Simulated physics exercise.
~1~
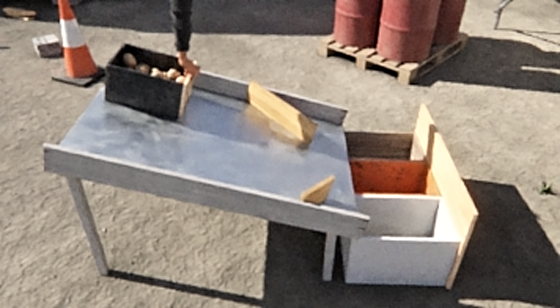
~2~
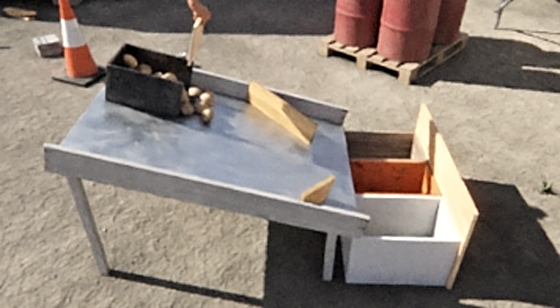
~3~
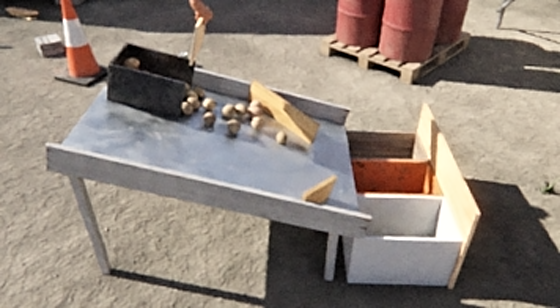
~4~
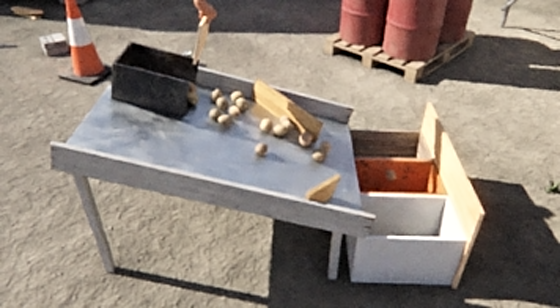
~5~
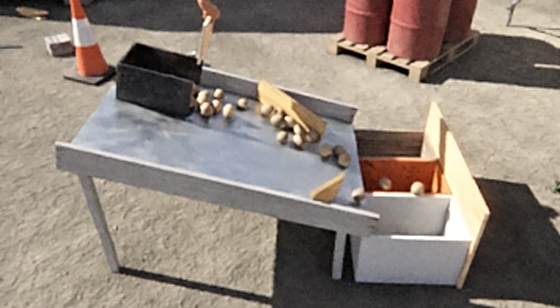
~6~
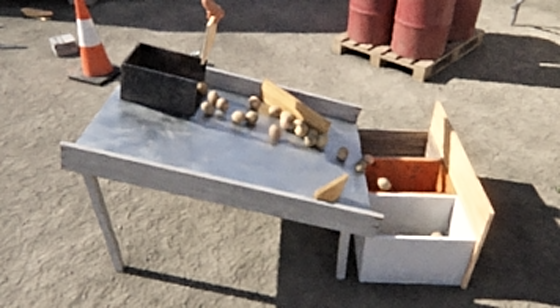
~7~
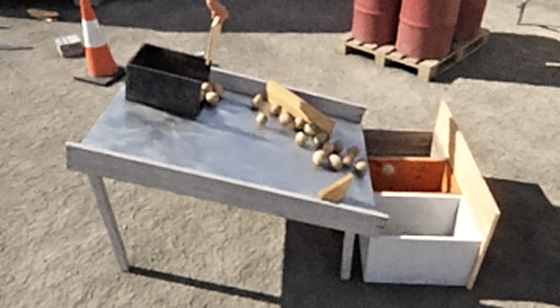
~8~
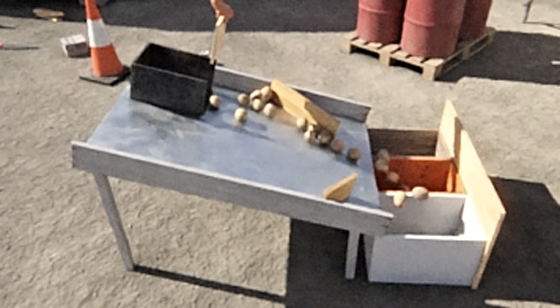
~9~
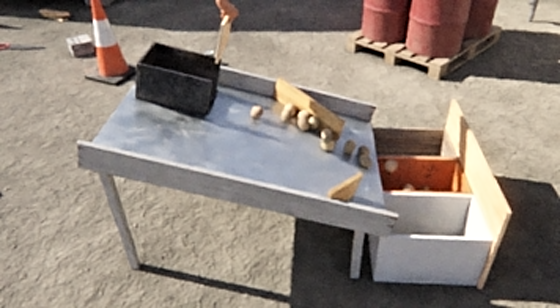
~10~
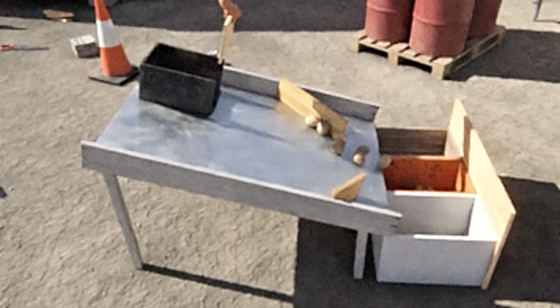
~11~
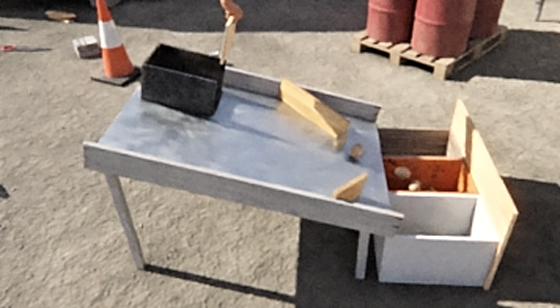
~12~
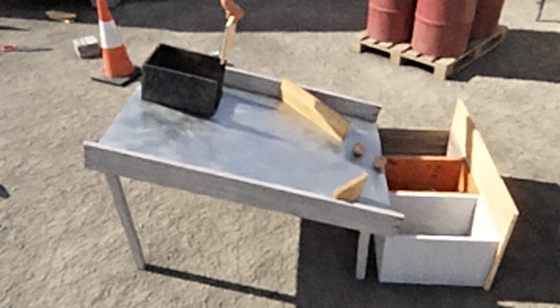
Potatoes spilling from a black bin down a sloping table past angled boards, most dropping into the orange compartment, one remaining on the slope.
